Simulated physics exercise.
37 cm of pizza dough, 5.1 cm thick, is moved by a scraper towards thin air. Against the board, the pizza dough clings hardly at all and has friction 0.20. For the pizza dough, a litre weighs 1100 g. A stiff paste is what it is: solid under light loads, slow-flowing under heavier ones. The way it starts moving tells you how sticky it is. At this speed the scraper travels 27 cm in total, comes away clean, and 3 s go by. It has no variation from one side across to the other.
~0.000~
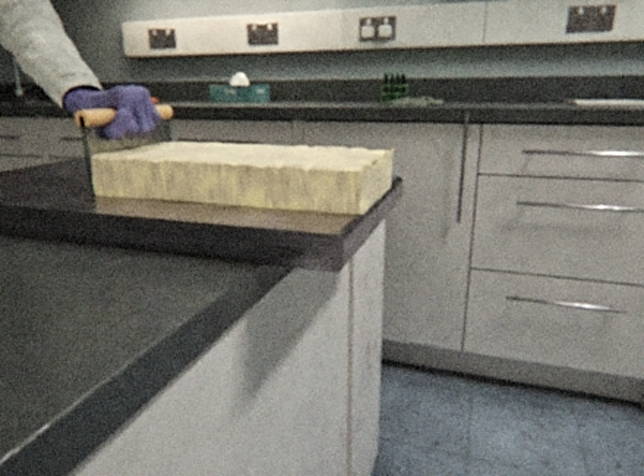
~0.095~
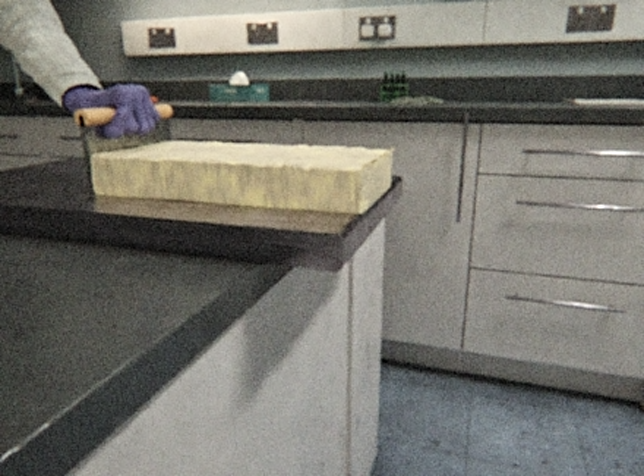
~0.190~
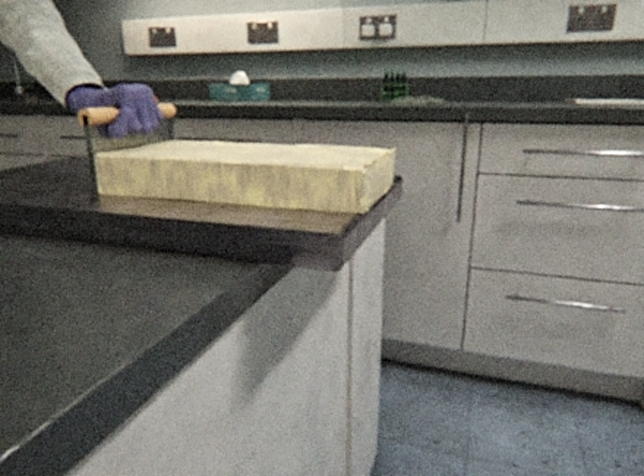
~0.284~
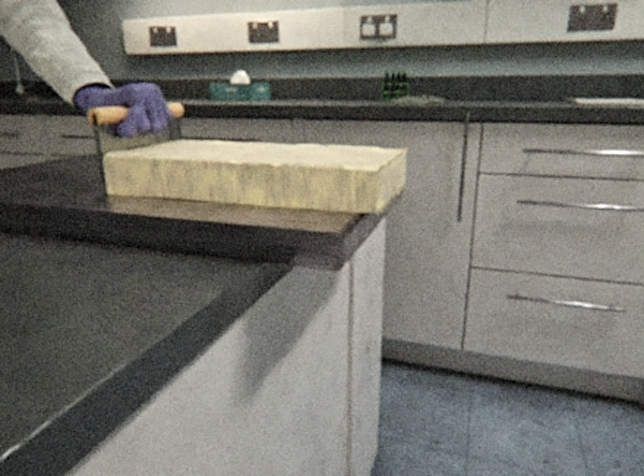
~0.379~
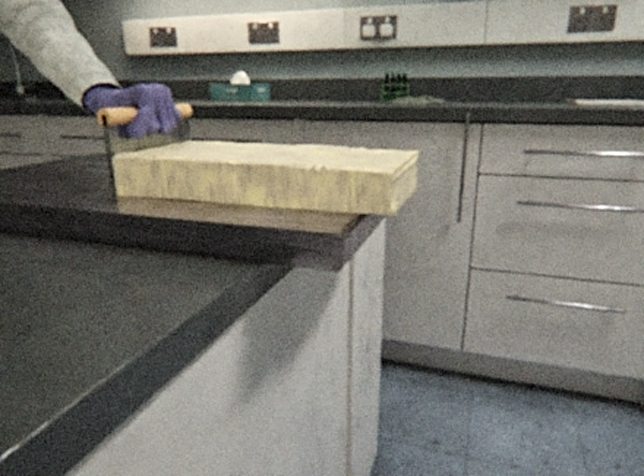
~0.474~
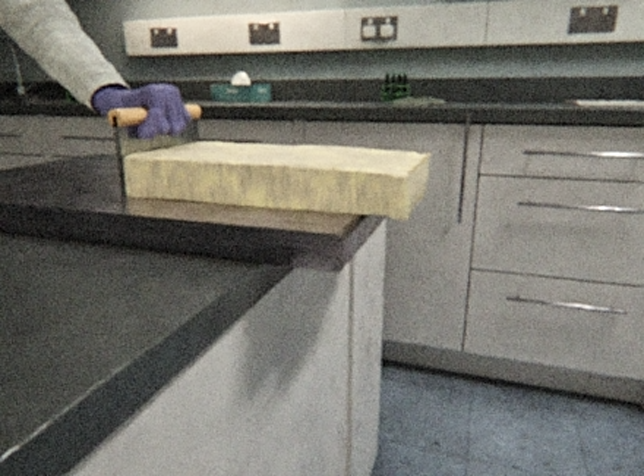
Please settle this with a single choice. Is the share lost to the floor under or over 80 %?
The share lost to the floor comes out under.
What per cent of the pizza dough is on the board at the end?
About 25 % ends on the board.
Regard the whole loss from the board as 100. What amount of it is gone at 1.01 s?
Share so far: Roughly 50 percent.
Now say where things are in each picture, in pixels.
Foot of the scraper at (95, 195), not yet moved; leading edge of the pizza dough at (362, 206), in the first frame.
Foot of the scraper at (95, 194), not yet moved; leading edge of the pizza dough at (361, 205), in the second frame.
Foot of the scraper at (98, 194), moved 5 mm; leading edge of the pizza dough at (363, 186), in the third frame.
Foot of the scraper at (108, 194), moved 2.0 cm; leading edge of the pizza dough at (380, 169), 5 % of it past the edge, in one piece, in the fourth frame.
Foot of the scraper at (117, 195), moved 3.5 cm; leading edge of the pizza dough at (394, 186), 9 % of it past the edge, in one piece, in the fifth frame.
Foot of the scraper at (127, 196), moved 5.0 cm; leading edge of the pizza dough at (408, 184), 13 % of it past the edge, in one piece, in the sixth frame.
After 1.01 s, 63 % lies on the board and 0 % has fallen.
After 1.64 s, 36 % lies on the board and 3 % has fallen.
After 2.27 s, 27 % lies on the board and 38 % has fallen.
After 2.91 s, 26 % lies on the board and 38 % has fallen.
After 4.91 s, at the end, 26 % lies on the board and 56 % has fallen.
